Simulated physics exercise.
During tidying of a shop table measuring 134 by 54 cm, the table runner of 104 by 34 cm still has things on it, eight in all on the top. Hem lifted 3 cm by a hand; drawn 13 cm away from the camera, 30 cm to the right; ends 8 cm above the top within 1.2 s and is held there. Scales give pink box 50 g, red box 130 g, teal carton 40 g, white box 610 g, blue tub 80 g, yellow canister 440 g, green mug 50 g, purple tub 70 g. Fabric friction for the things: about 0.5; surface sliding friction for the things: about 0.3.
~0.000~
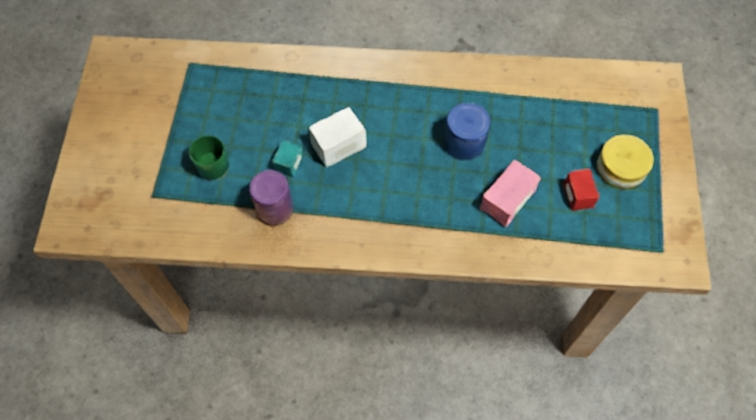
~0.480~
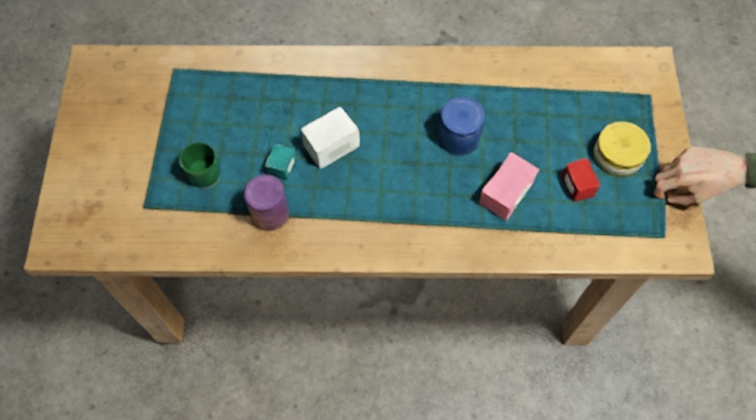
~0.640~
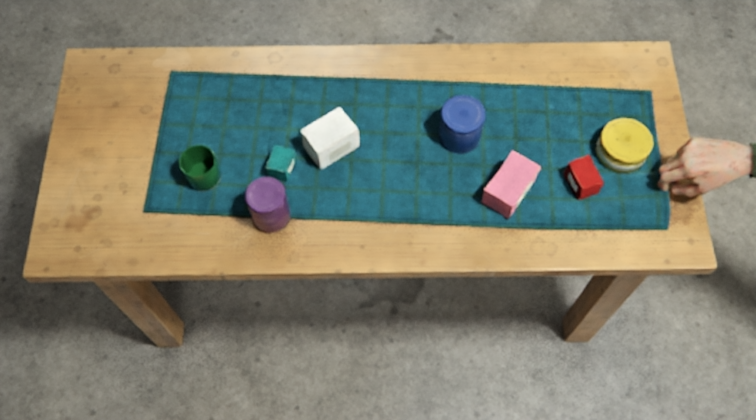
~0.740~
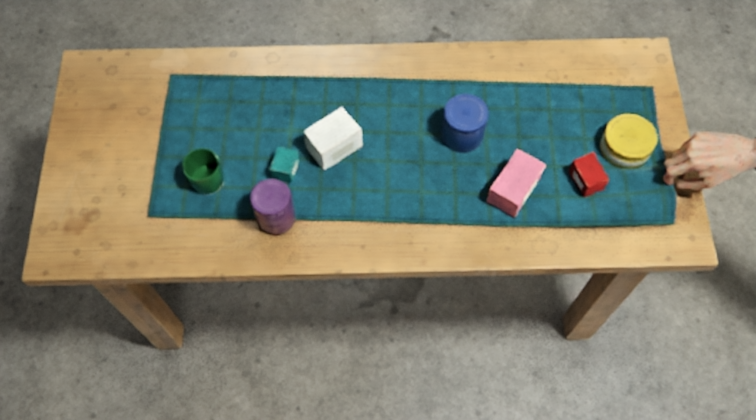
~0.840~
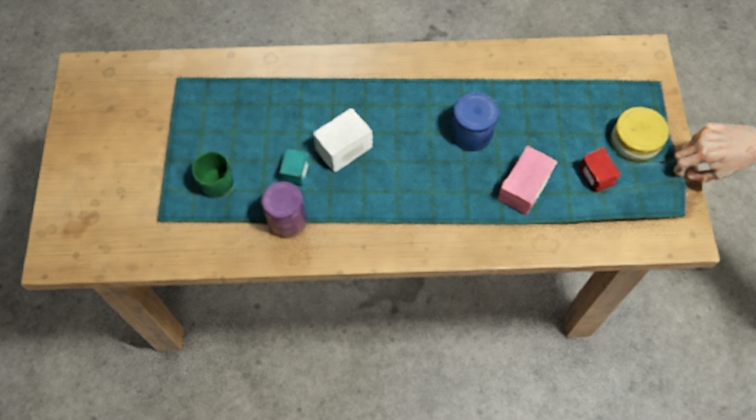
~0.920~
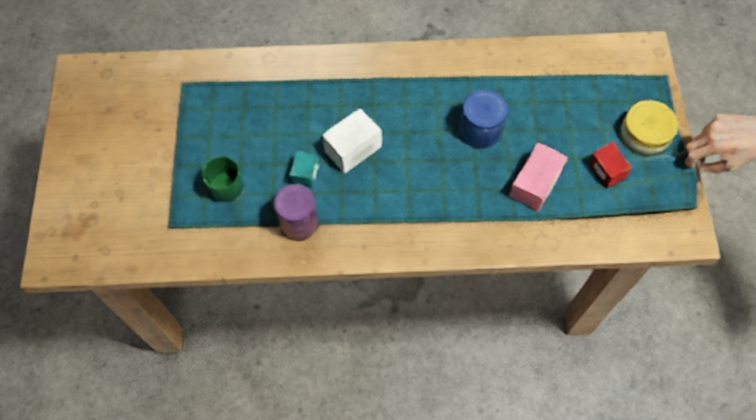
The footage shows a wooden table with a teal runner holding colorful tubs, boxes and a green mug; a hand enters from the right, grips the runner's edge and draws it slightly rightward, the objects shifting with it.
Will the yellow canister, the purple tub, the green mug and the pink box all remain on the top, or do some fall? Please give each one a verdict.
Outcome: The yellow canister falls, the purple tub remains on top, the green mug remains on top, the pink box remains on top.
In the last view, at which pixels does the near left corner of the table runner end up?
Roughly (330, 262).
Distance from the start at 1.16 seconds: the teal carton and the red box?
Lab note - teal carton displaced 15 cm, red box displaced 15 cm.
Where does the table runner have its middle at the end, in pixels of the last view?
Around (557, 130).
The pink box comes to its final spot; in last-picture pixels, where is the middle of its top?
The top ends up close to (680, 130) in the last picture.
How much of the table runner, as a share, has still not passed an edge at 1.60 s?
Roughly 80% of it.
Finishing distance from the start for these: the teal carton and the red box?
The teal carton ends 35 cm from its start, the red box 35 cm.
After 1.2 s, 95 % of the table runner is still over the top; purple tub 16 cm off its start, yellow canister 15 cm off its start, green mug 15 cm off its start.
After 1.4 s, 85 % of the table runner is still over the top; yellow canister on its side, 29 cm off its start, purple tub 25 cm off its start, green mug 24 cm off its start.
After 1.6 s, 80 % of the table runner is still over the top; yellow canister over the edge, purple tub 33 cm off its start at (441, 210), green mug 32 cm off its start at (355, 193).
After 1.8 s, 75 % of the table runner is still over the top; yellow canister over the edge, purple tub 37 cm off its start, green mug 36 cm off its start.
After 3.4 s, 75 % of the table runner is still over the top; yellow canister over the edge, purple tub 37 cm off its start at (464, 212), green mug 36 cm off its start at (376, 195), pink box 35 cm off its start at (680, 130).
